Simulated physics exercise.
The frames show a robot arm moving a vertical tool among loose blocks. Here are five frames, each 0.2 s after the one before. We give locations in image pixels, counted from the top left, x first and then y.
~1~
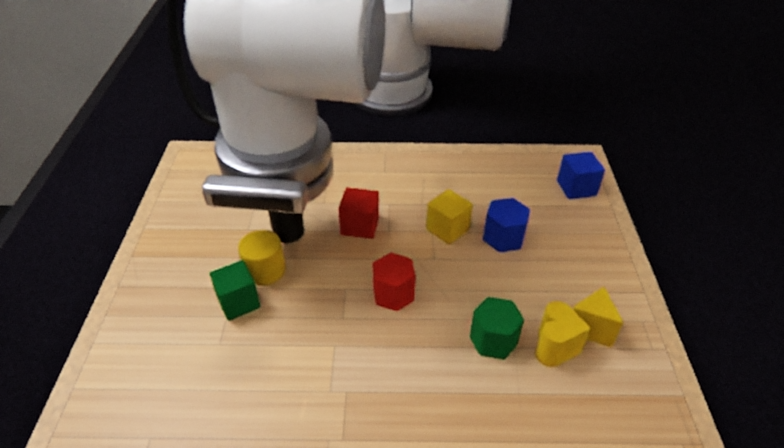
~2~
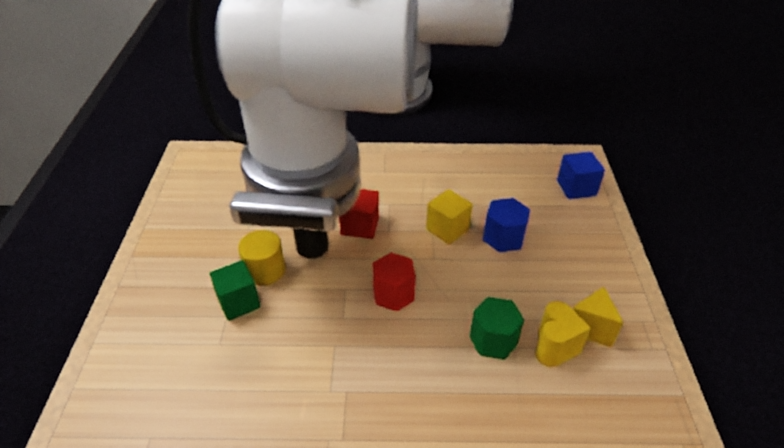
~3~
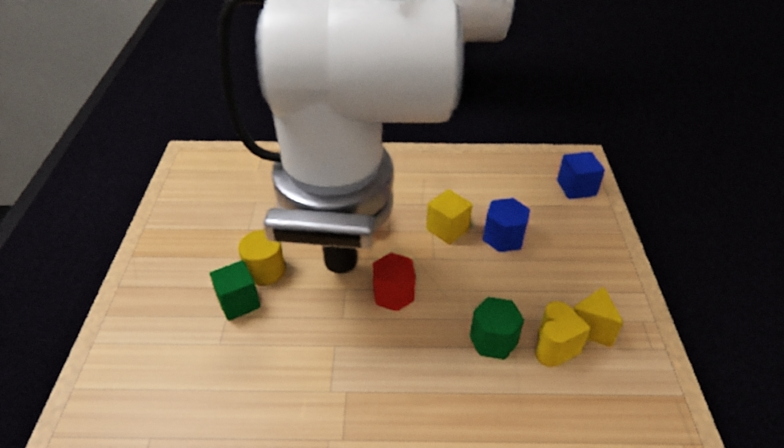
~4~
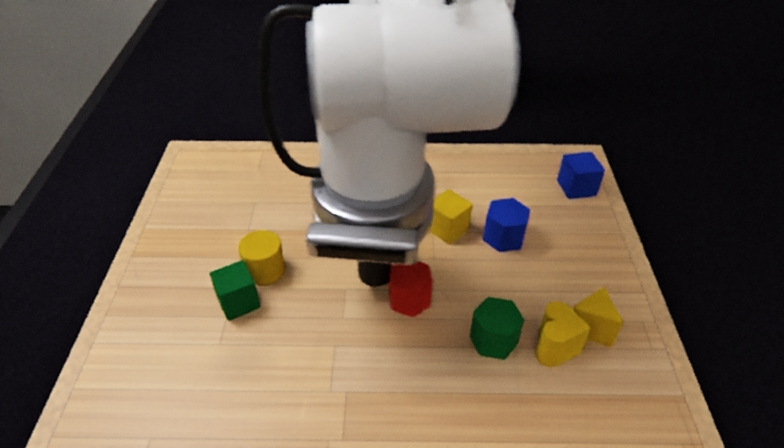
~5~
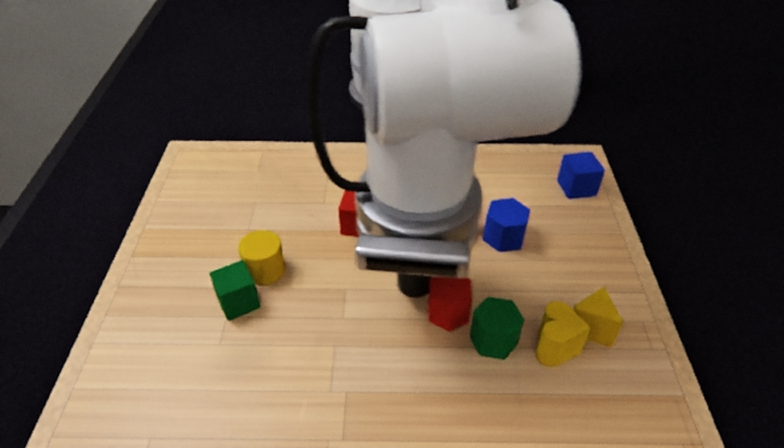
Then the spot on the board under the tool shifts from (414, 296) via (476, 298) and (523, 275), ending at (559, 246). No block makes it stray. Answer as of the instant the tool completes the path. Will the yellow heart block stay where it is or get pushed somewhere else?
By the time the path is finished, it has hardly shifted at all.
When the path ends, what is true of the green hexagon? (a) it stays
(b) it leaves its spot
Letter b.
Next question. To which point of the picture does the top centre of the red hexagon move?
Its top face will be centred at roughly (498, 302).
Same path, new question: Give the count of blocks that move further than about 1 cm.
I reckon the push displaces two of the blocks by more than 1 cm.
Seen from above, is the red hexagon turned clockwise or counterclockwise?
Rotates clockwise.
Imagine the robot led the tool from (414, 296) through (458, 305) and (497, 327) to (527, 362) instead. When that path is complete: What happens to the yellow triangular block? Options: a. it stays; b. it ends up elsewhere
The answer is a.
The first path, step by step. One third of the way, tool at (479, 287); red hexagon at (496, 302), turned 75° clockwise; green hexagon at (521, 338), turned 15° anticlockwise.
Two thirds of the way, tool at (526, 264); red hexagon at (498, 302), turned 85° clockwise; green hexagon at (520, 338), turned 15° anticlockwise.
At the end, tool at (562, 235); red hexagon at (498, 302), turned 85° clockwise; green hexagon at (520, 338), turned 15° anticlockwise; yellow heart block unmoved.
